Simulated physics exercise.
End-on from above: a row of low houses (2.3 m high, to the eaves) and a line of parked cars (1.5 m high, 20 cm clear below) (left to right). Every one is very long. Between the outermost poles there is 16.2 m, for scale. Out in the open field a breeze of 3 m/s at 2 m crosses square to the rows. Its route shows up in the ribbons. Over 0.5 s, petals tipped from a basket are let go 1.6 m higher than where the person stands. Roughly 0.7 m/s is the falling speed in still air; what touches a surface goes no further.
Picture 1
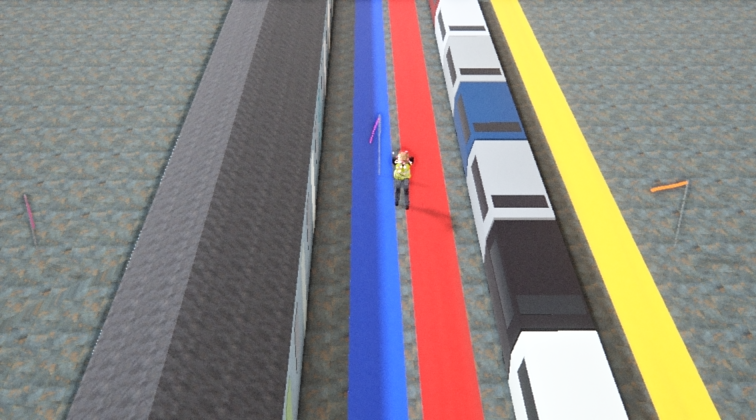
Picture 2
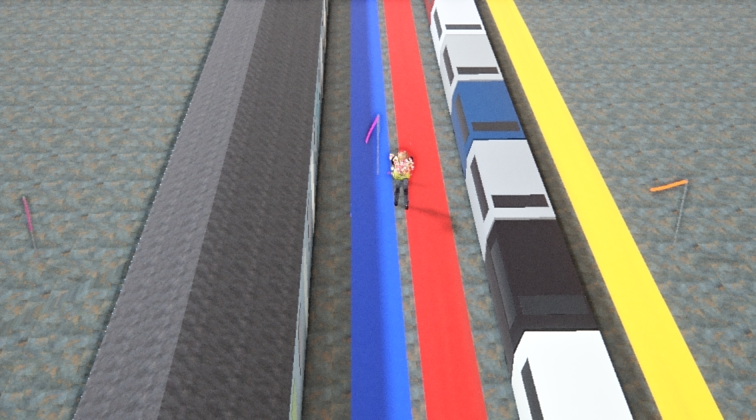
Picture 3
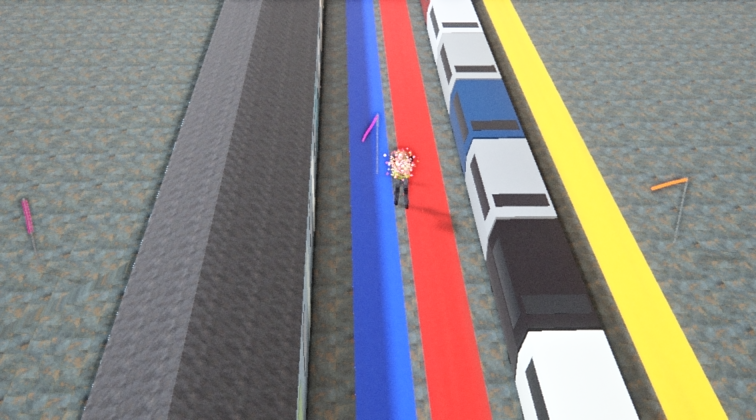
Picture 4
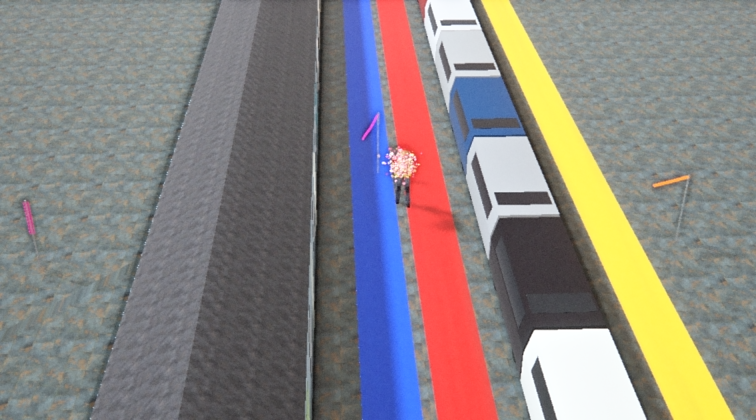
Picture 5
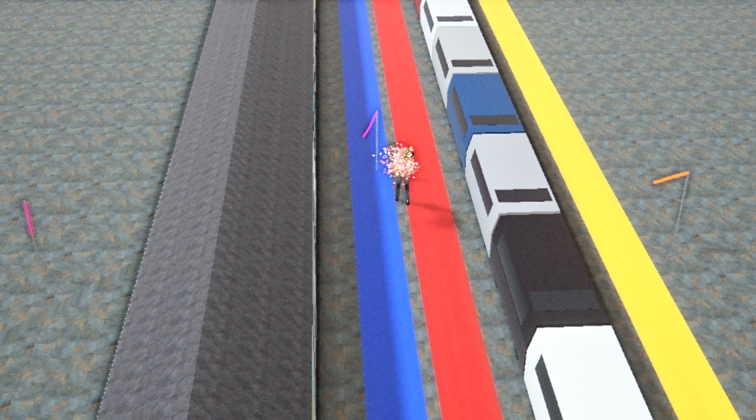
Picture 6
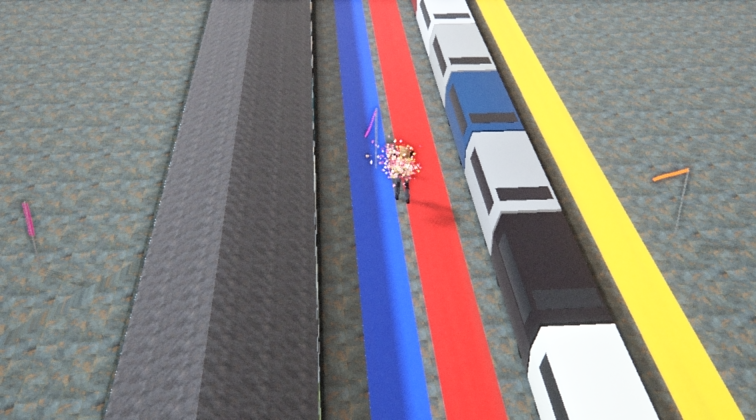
Pale petals puff out around a person standing between the low houses and parked cars.
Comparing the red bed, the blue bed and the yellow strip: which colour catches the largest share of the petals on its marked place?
I would say red.
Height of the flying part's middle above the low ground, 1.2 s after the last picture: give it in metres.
1.0 m.
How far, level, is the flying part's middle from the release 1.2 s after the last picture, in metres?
0.5 m.
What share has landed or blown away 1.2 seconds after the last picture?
It comes to around 1 %.
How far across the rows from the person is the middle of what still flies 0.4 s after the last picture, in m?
0.0 metres.
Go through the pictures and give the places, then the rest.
The petals in the air span x = 395 to 410 around y = 160 and it comes from (404, 162), in the first frame.
The right ribbon ends at (651, 190), leaning 75 degrees to the left, the petals in the air span x = 395 to 410 around y = 165, the red one passes (432, 245), the blue one passes (374, 246) and the yellow one passes (612, 244), in the second frame.
The inner ribbon ends at (363, 141), leaning 30 degrees to the left, the petals in the air span x = 390 to 410 around y = 165 and the top of the row of low houses crosses (241, 97), in the third frame.
The left ribbon ends at (32, 234), hanging almost straight, the petals in the air span x = 390 to 415 around y = 165, the red one passes (426, 195), the blue one passes (373, 196) and the yellow one passes (591, 192), in the fourth frame.
The right ribbon ends at (654, 183), leaning 75 degrees to the left and the petals in the air span x = 390 to 415 around y = 165, in the fifth frame.
The petals in the air span x = 385 to 415 around y = 165 and the top of the line of parked cars crosses (510, 159), in the sixth frame.
Then, 0.4 s after the last picture, 0 % is no longer flying here, and 0 % lies on the red bed, 0 % on the blue bed and 0 % on the yellow strip; the middle of what still flies is 1.3 m above the low ground, near (397, 169).
Then, 1.2 s after the last picture, 1 % is no longer flying here, and 0 % lies on the red bed, 0 % on the blue bed and 0 % on the yellow strip; the middle of what still flies is 1.1 m above the low ground, near (395, 176).
Then, 2.7 s after the last picture, 21 % is no longer flying here, and 10 % lies on the red bed, 1 % on the blue bed and 0 % on the yellow strip; the middle of what still flies is 0.7 m above the low ground, near (394, 188).
Then, 7.2 s after the last picture, 90 % is no longer flying here, and 39 % lies on the red bed, 15 % on the blue bed and 0 % on the yellow strip.
Then, 44.2 s after the last picture, 100 % is no longer flying here, and 44 % lies on the red bed, 16 % on the blue bed and 0 % on the yellow strip.
